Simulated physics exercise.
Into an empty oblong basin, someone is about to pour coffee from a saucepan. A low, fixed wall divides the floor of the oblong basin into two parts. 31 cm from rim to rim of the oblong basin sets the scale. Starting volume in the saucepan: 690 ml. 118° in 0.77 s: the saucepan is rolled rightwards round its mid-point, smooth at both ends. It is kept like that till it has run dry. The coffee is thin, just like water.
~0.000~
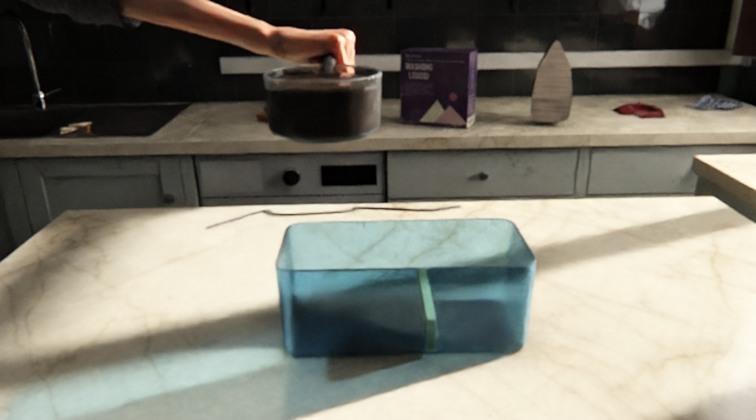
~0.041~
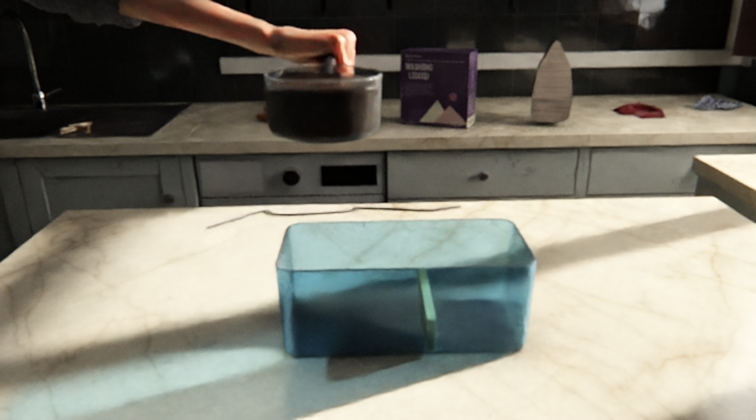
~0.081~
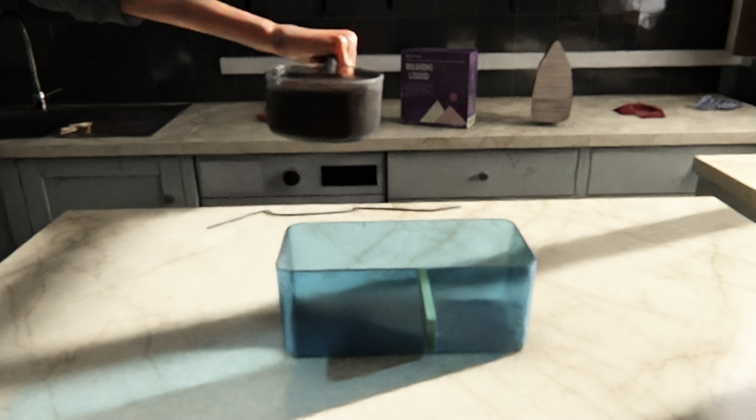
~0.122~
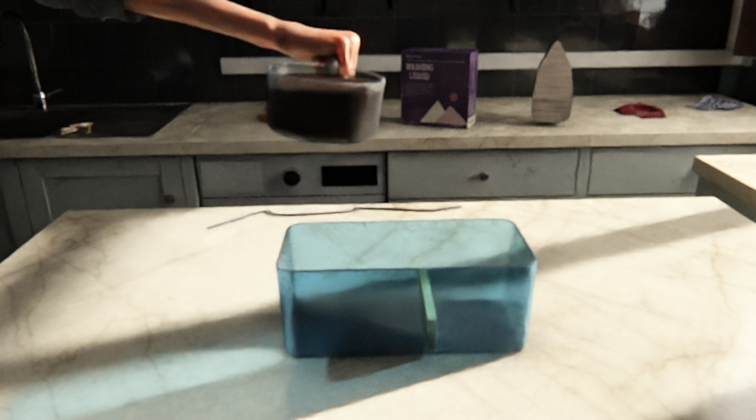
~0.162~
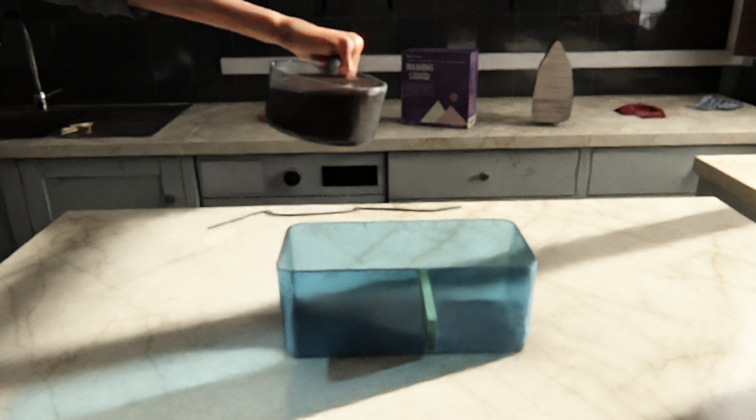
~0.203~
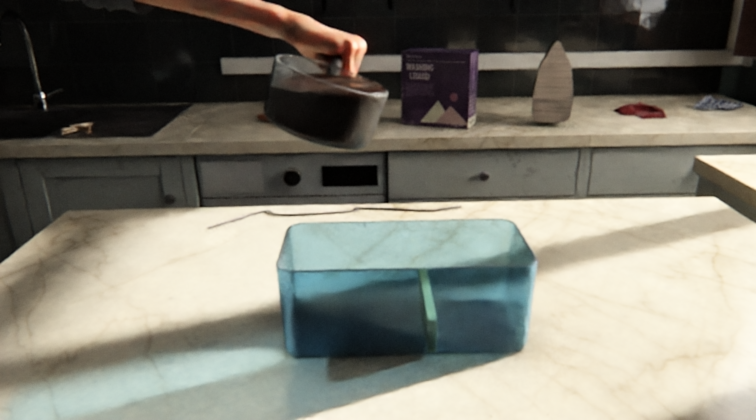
The footage shows a hand holding a saucepan of dark liquid above a kitchen table, level at first and then tilting gradually to the right, while an empty blue translucent basin with a green divider stays still below.
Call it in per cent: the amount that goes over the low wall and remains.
I would put it at about 56 per cent.
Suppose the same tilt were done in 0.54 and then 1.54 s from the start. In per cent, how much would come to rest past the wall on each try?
The first try gives around 40 percent, the second around 70 percent.
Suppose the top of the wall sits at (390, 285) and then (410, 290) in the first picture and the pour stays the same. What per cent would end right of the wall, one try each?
It comes to 85 per cent, and then 70 per cent.
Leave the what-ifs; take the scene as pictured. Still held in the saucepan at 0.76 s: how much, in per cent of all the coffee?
2 in a hundred, give or take.
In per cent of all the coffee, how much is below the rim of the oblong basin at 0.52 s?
The basin holds roughly 16 in a hundred parts at that moment.
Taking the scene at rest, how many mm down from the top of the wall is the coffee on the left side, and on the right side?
Roughly 34 mm on the left side and roughly 22 mm on the right.
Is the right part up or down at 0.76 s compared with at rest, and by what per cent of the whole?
The share ends smaller than before, by about 4 %.
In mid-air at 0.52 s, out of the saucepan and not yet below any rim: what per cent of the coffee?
Near 52 per cent of it all.
After 0.52 s the tilt is 90° and 31 per cent is still to pour, 2 is left of the wall and 15 right of it.
After 0.76 s the tilt is 118° and 2 per cent is still to pour, 29 is left of the wall and 60 right of it.
After 1.00 s the tilt is 118° and 0 per cent is still to pour, 43 is left of the wall and 55 right of it.
After 1.27 s the tilt is 118° and 0 per cent is still to pour, 43 is left of the wall and 56 right of it.
In the end 43 per cent lies left of the wall, 56 right of it and 2 outside.
